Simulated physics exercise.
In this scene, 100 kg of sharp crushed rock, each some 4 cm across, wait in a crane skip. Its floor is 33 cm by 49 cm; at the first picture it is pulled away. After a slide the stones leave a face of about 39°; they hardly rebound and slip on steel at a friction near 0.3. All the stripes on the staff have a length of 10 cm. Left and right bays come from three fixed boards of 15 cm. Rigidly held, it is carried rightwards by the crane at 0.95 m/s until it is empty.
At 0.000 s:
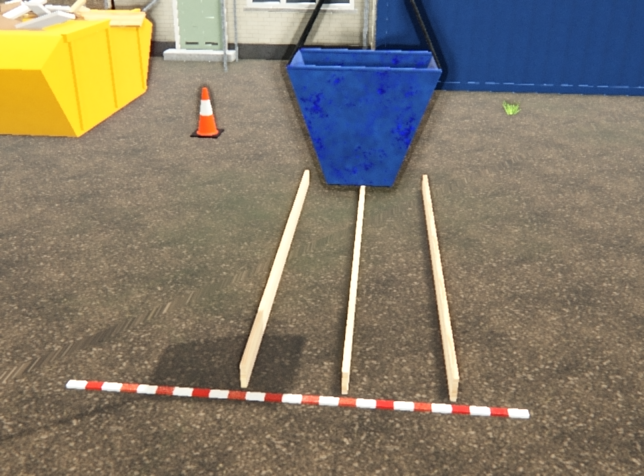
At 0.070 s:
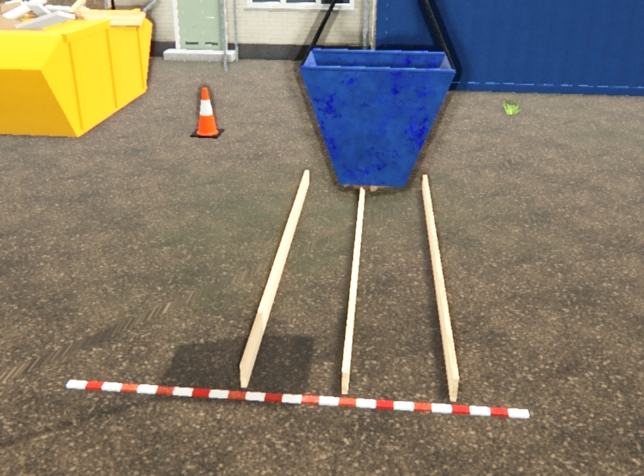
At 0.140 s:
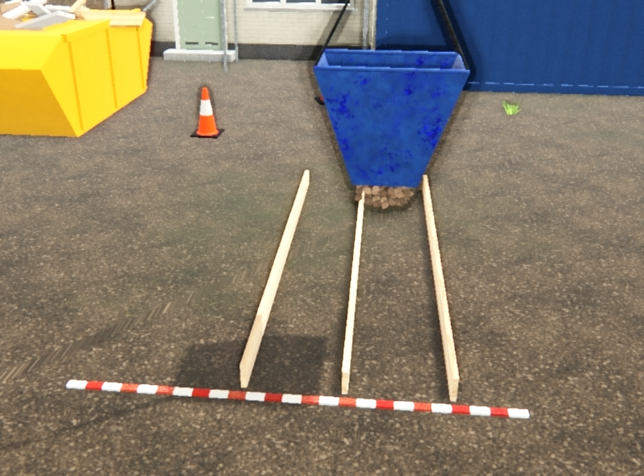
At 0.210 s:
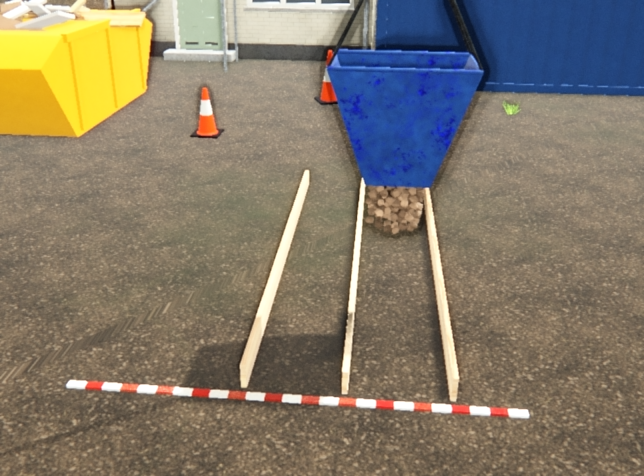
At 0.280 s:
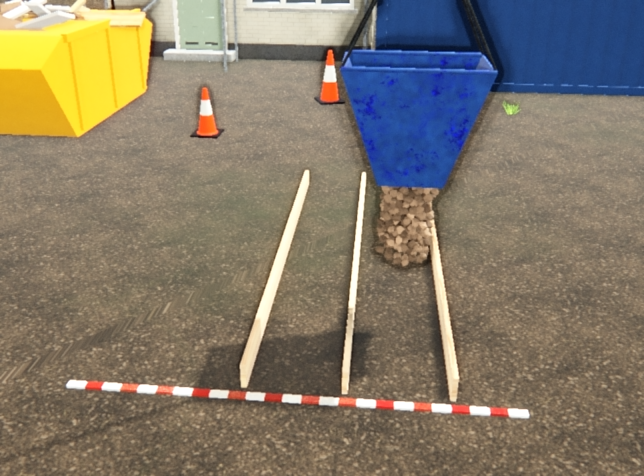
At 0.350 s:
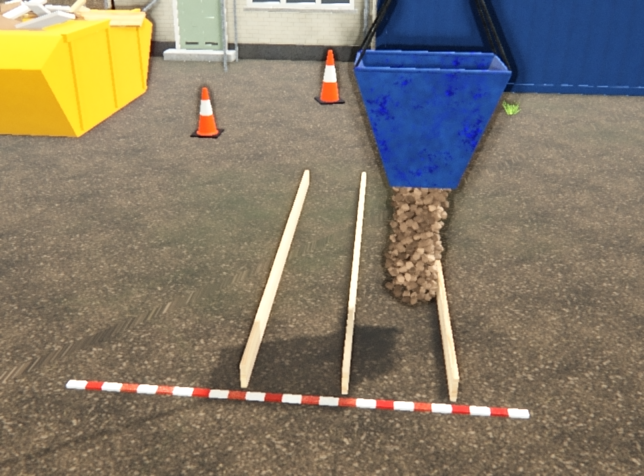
A blue, tapering skip with dark straps rising out of view glides slowly to the right above dark, gritty ground, seen from a raised, still viewpoint. Three pale planks lie behind a red-and-white striped staff, with a yellow container, orange cones and a blue corrugated wall beyond. Brown stones emerge beneath the skip, their clump lengthening downward into a stream over the right-hand plank.
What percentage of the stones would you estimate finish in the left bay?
0 %.
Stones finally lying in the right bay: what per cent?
50 in a hundred, roughly.
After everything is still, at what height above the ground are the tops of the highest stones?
Height at rest: Around 20 cm.
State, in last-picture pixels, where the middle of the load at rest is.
Middle at rest: Roughly (451, 335).
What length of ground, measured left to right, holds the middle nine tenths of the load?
About 110 cm.
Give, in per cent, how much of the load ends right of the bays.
Share: About 50 %.
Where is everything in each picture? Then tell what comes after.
In the first frame, the outlet is at (360, 176); nothing has dropped yet.
In the second frame, the outlet is at (372, 176); 6 % is out.
In the third frame, outlet at (385, 177), the stream shows down to (389, 196); 82 % still inside.
In the fourth frame, outlet at (398, 177), the stream shows down to (399, 220); 65 % still inside.
In the fifth frame, outlet at (411, 178), the stream shows down to (410, 251); 48 % still inside.
In the sixth frame, outlet at (424, 178), the stream shows down to (418, 289); 28 % still inside.
After 0.7 s, 0 % in the crane skip, 49 % falling or lying in the right bay, 51 % falling or lying right of the bays; the stones farthest right are at (517, 336).
After 1.1 s, 0 % in the crane skip, 49 % falling or lying in the right bay, 51 % falling or lying right of the bays; the stones farthest right are at (626, 336).
After 1.7 s, 0 % in the crane skip, 49 % falling or lying in the right bay, 51 % falling or lying right of the bays.
After 2.6 s, 0 % in the crane skip, 49 % falling or lying in the right bay, 51 % falling or lying right of the bays.
After 4.5 s, 0 % in the crane skip, 49 % in the right bay, 51 % right of the bays.
